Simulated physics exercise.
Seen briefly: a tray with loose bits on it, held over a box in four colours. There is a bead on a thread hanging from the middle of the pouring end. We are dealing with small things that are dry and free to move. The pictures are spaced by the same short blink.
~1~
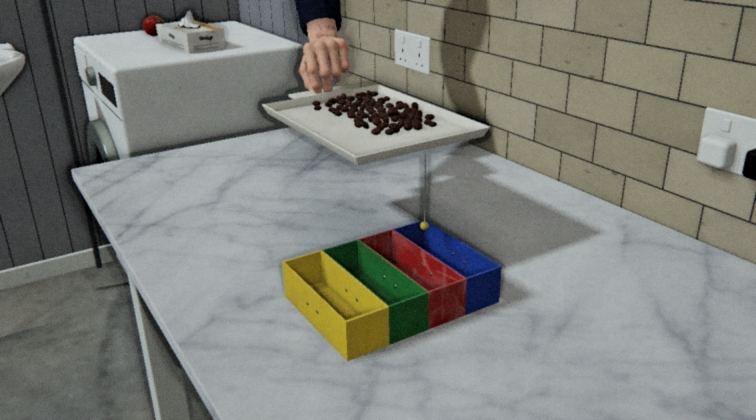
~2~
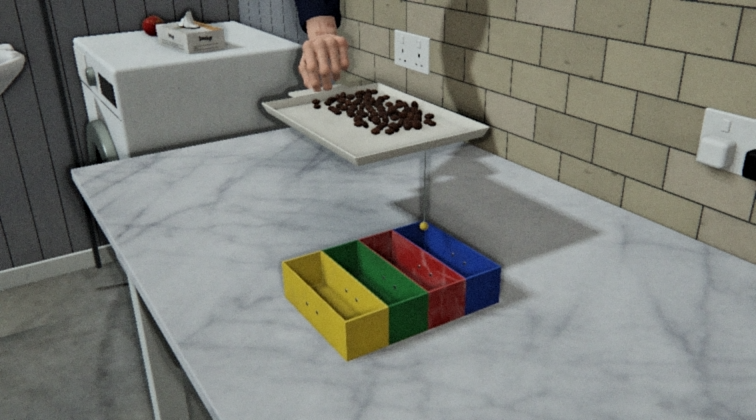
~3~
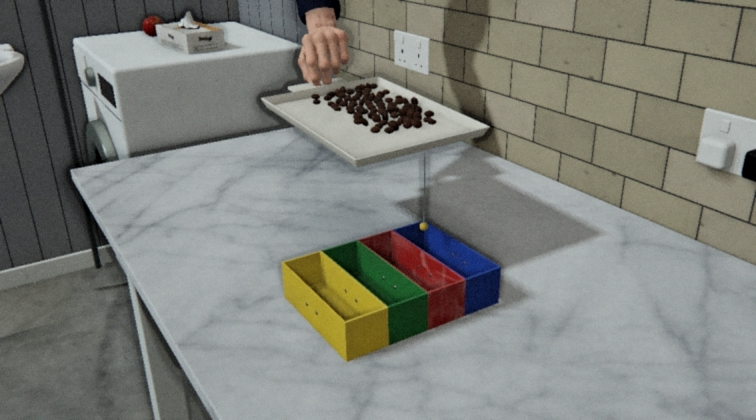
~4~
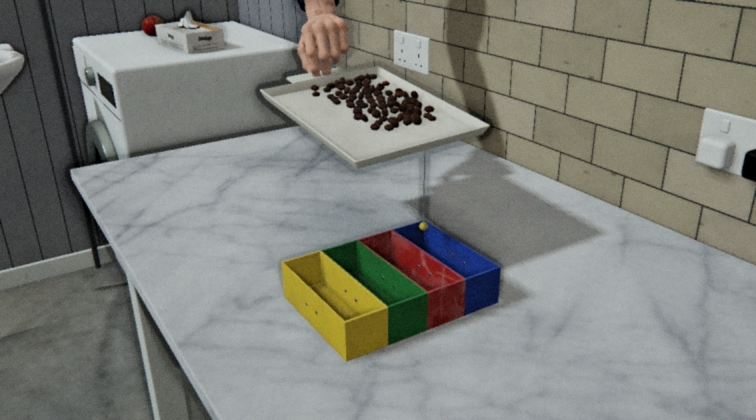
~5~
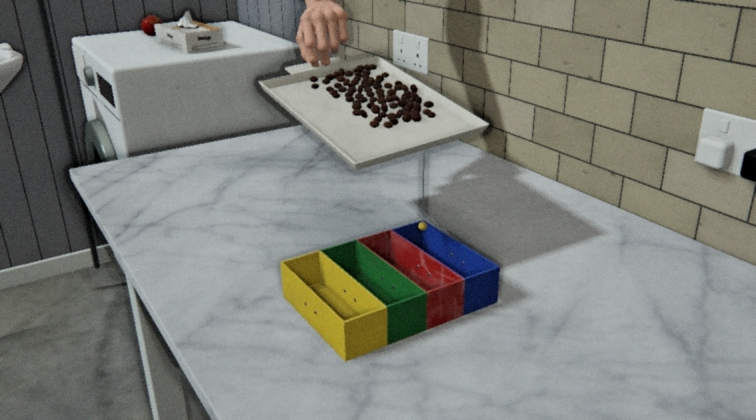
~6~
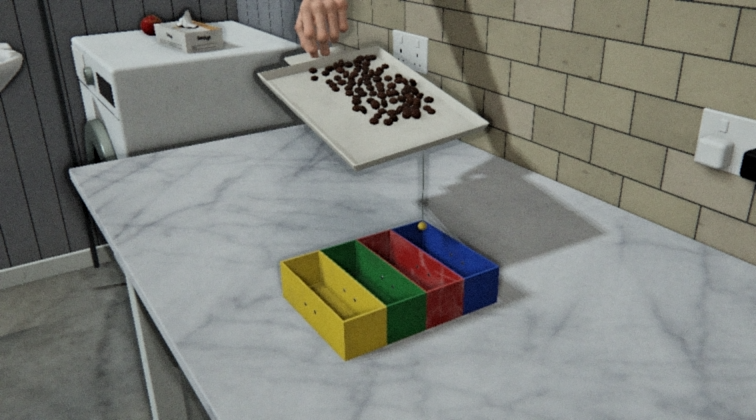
A hand at the top grips the far edge of a pale tray above a veined marble counter, seen from above at an angle, beside a brick wall and white appliance. Dark brown pieces lie on the tray, and a yellow bead hangs over a box with yellow, green, red and blue cells. The hand slowly raises the tray's far side, tilting it slightly, while the view stays still.
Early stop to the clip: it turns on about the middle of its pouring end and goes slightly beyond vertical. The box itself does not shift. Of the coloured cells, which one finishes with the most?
The green cell finishes with the most.
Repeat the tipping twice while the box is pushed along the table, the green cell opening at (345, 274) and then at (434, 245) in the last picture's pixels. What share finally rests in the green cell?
About 30 and 10 per cent.
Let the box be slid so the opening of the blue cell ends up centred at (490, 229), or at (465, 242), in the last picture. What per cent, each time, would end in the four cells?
Near 70 and 100 percent respectively.
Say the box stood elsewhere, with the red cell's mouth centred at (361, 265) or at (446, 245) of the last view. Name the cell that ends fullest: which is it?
Run one gives the red cell; run two gives the cell in yellow.
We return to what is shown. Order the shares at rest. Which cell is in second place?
That one is red.
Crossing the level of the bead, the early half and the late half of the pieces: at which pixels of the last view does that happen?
I'd place the first part at (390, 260) and the rest at (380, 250).
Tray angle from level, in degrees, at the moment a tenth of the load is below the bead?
That would be about 60 degrees from level.
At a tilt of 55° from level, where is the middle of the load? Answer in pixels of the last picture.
Near (385, 164).
Just after the last frame, tray tipped steeply; roughly two thirds on the tray; just a few in the green cell; just a few in the red cell; just a few in the blue cell; roughly a third falling or outside the box.
A moment on, tray tipped right over; just a few on the tray; roughly half in the green cell; roughly a quarter in the red cell; about a tenth in the blue cell; about a tenth in the yellow cell; about a tenth falling or outside the box.
Further on, tray tipped past a quarter turn; roughly half in the green cell; roughly a third in the red cell; about a tenth in the blue cell; about a tenth in the yellow cell; just a few falling or outside the box.
When it is over, tray tipped past a quarter turn; roughly half in the green cell; roughly a third in the red cell; about a tenth in the blue cell; about a tenth in the yellow cell; just a few outside the box.
